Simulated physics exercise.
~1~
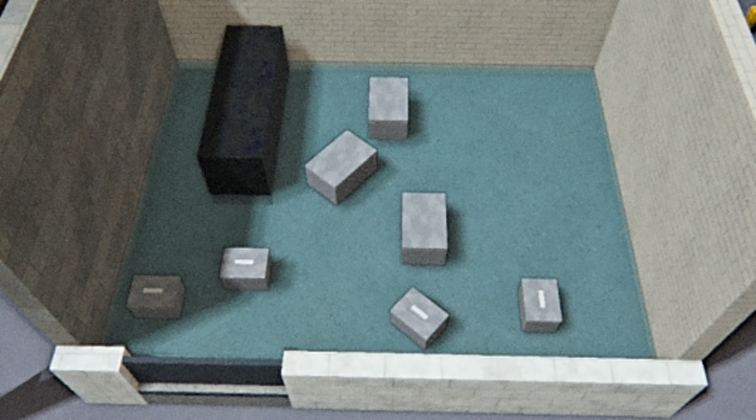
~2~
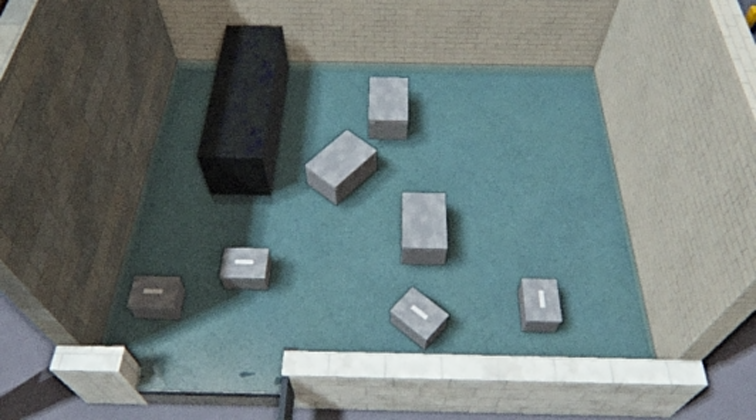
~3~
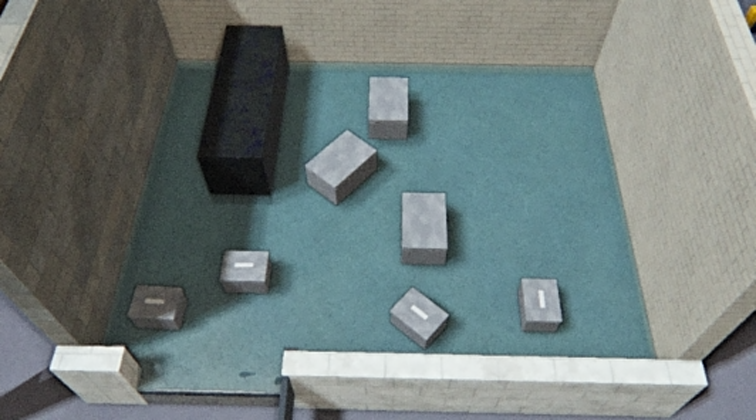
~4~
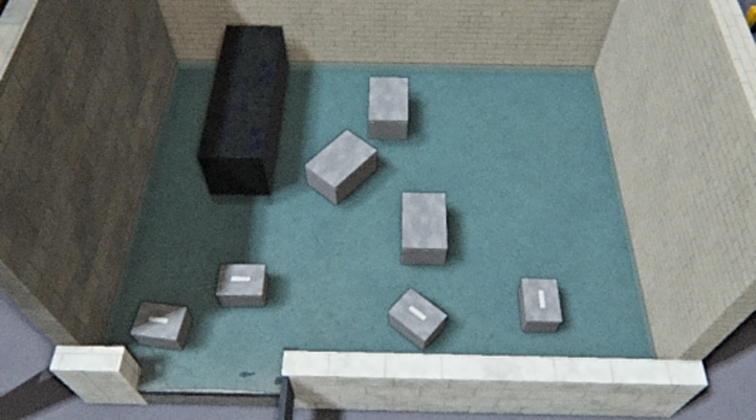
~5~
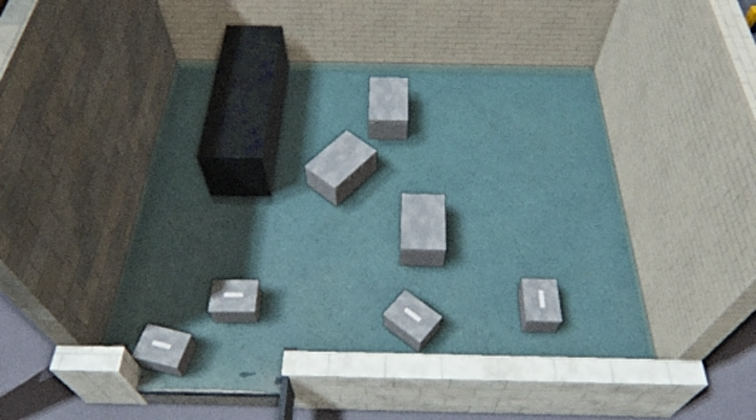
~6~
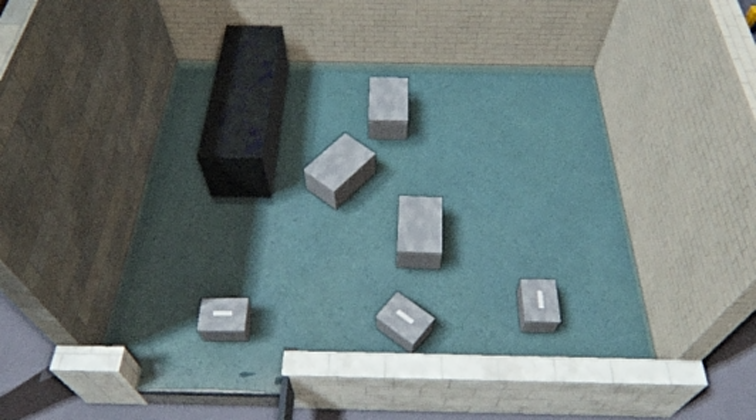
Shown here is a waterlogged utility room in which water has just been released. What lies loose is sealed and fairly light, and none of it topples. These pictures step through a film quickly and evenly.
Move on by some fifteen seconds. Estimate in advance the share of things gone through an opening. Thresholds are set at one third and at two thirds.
I would say two thirds or above.
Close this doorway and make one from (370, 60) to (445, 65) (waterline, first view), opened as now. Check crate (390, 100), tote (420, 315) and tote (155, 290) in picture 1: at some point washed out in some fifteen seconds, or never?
Object one: Leaves; object two: Remains; object three: Remains.
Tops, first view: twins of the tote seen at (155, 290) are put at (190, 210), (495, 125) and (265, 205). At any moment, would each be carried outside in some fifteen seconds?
Taking them in turn: Flushed away, held back and flushed away.
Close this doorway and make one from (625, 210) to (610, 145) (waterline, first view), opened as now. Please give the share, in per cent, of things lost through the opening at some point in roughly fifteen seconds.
Estimated share: Around 30 %.
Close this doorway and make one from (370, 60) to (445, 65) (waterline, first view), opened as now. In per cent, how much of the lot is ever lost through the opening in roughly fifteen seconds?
Close to 30 %.
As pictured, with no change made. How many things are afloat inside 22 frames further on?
I get 2.
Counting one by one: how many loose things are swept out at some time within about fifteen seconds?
Exactly 5.
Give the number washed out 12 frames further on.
The count is 3.
A moment on, 2 of 7 are out; 5 afloat.
Next, 3 of 7 are out; 4 afloat.
Later, 5 of 7 are out; 2 afloat.
In the end, 5 of 7 are out; 2 afloat.
